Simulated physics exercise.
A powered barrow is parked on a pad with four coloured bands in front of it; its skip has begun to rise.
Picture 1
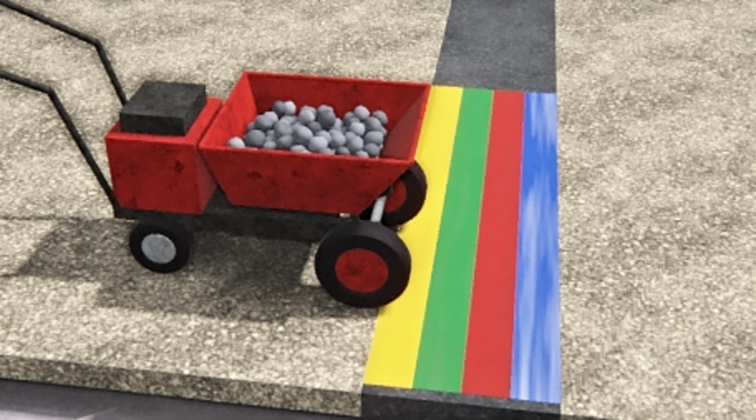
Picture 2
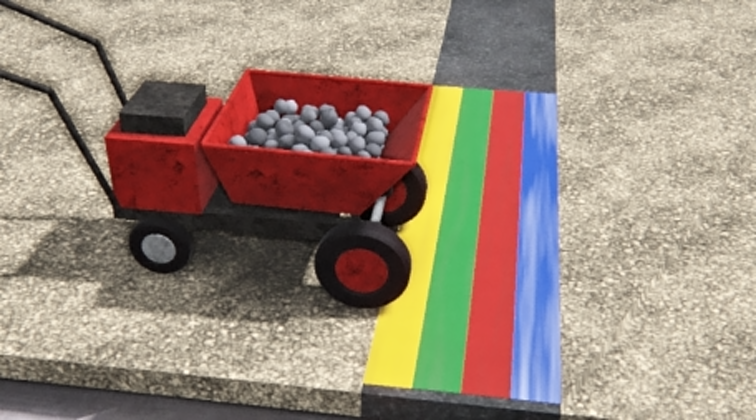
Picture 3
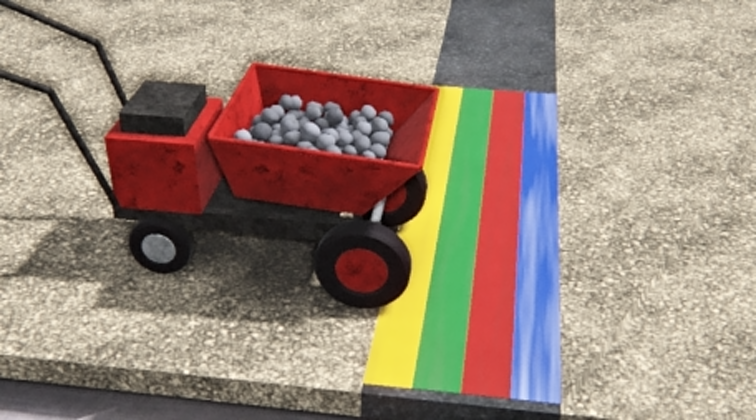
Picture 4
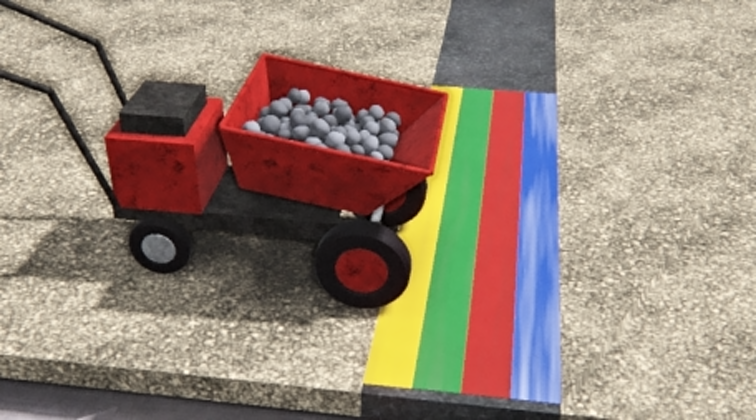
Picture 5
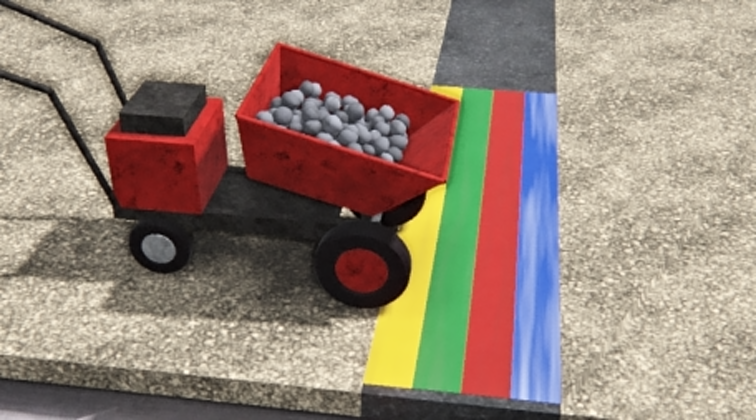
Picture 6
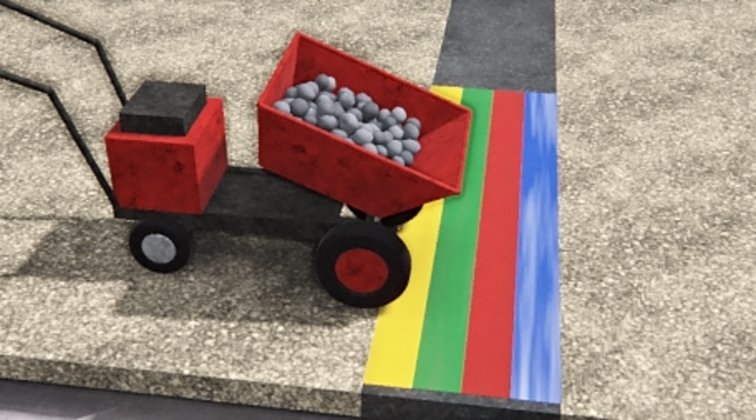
In this clip, a red powered barrow loaded with round grey cobbles stands parked at a pad of yellow, green, red and blue bands while its skip gradually tilts towards the right, its back rising and the cobbles staying inside.
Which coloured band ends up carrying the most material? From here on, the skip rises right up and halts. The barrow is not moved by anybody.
The blue band.
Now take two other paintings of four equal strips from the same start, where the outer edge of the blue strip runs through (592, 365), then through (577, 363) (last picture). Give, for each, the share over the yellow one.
Shares: About 0 per cent; about 0 per cent.
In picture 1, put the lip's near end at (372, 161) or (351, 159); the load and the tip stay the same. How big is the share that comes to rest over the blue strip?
First try: Some 20 %; second try: 20 %.
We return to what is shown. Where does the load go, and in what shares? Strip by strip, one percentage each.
Estimated shares: Yellow strip 0 %, green strip 0 %, red strip 10 %, blue strip 35 %.
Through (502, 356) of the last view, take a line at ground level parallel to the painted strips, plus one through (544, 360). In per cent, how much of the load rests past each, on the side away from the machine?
60 % and 40 %.
Soon after the last picture, skip tipped steeply; all in the skip.
A little later, skip tipped right over; about two thirds in the skip; a small part over the red strip; about a quarter over the blue strip; a stray few off the paint.
Later still, skip tipped right over; about a third in the skip; a small part over the red strip; about a third over the blue strip; about a quarter off the paint.
At rest, skip tipped right over; about a third in the skip; none over the yellow strip; none over the green strip; a small part over the red strip; about a third over the blue strip; about a quarter off the paint.
